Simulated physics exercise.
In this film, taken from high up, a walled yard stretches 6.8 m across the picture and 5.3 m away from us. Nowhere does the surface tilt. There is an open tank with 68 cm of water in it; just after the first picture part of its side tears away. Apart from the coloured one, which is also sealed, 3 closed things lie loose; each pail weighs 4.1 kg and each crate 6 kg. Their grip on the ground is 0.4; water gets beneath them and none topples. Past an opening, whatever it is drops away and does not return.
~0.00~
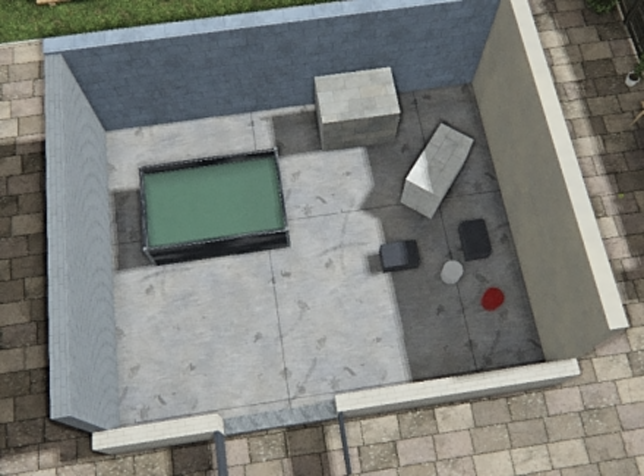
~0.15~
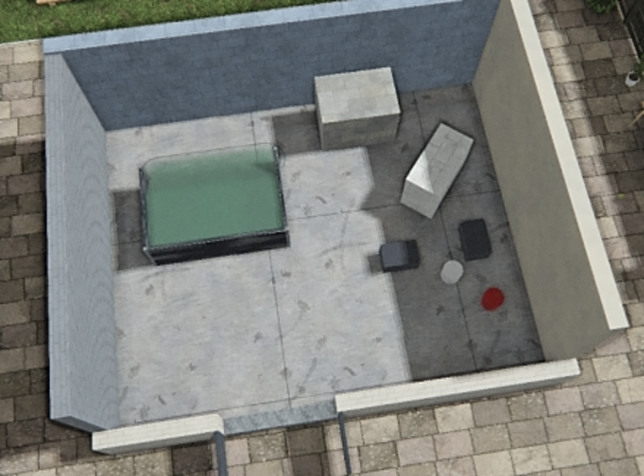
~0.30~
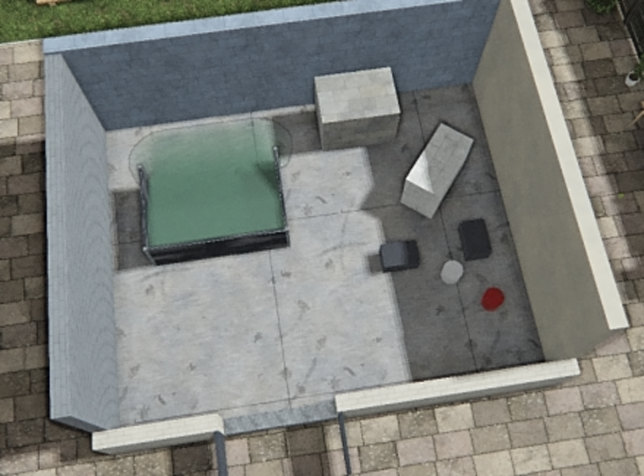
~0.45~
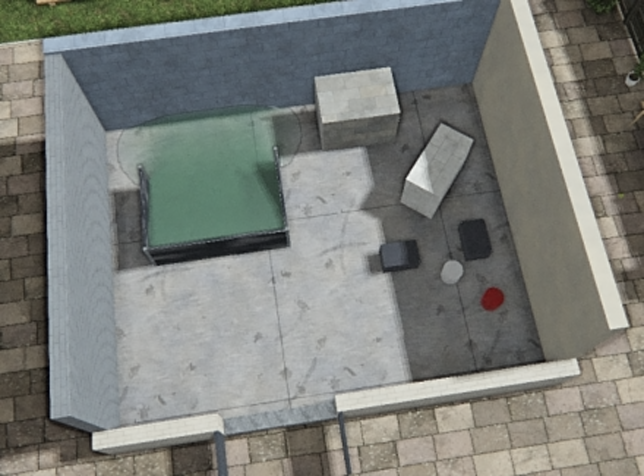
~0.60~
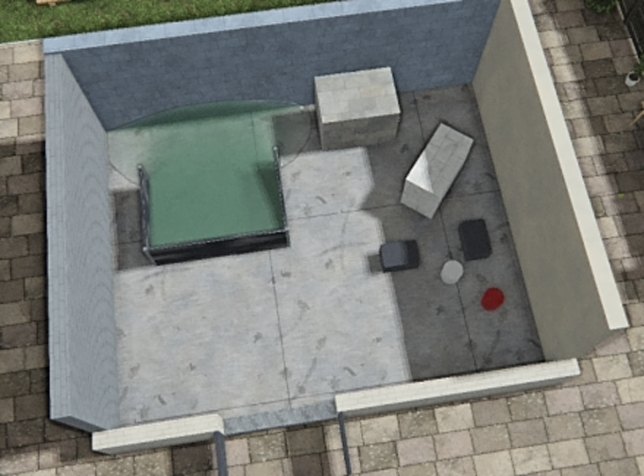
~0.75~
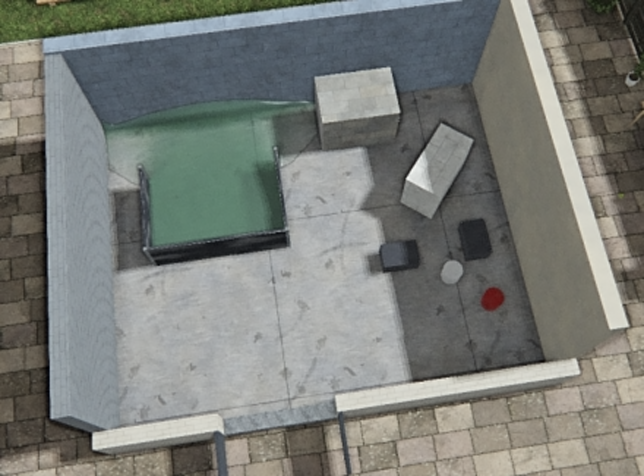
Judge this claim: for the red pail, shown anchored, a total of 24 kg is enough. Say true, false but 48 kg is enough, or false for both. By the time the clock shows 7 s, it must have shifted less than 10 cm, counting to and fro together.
To my eye, the lighter setting does the job.
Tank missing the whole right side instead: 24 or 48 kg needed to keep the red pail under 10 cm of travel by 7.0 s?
Then, in short, the larger is needed.
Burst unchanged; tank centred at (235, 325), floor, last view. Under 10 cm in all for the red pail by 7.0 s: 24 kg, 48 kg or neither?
Then the outcome is clear: Even the lighter works.
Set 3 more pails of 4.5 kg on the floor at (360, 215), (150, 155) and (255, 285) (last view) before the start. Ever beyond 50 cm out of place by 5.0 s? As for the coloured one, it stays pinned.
In that order: Farther, then farther, then not as far.
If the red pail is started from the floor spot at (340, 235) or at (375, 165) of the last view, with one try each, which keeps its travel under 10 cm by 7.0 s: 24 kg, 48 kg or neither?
Well, the little one does for the first, the little one does for the second.
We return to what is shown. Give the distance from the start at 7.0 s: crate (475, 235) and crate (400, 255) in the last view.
Net distance: First 5 cm, second 200 cm.
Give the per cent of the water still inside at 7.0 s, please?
Somewhere near 94 percent, give or take.
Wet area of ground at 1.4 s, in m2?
Wet: Near 8.5 m2.
After 1.4 s the red pail would be 0 cm from its start with 24 kg and 0 cm from its start with 48 kg; 0 cm of water round it then.
After 3.1 s the red pail would be 0 cm from its start with 24 kg and 0 cm from its start with 48 kg; 0 cm of water round it then.
After 4.9 s the red pail would be 0 cm from its start with 24 kg and 0 cm from its start with 48 kg; 2 cm of water round it then.
After 7.0 s the red pail would be 0 cm from its start with 24 kg and 0 cm from its start with 48 kg; 8 cm of water round it then.
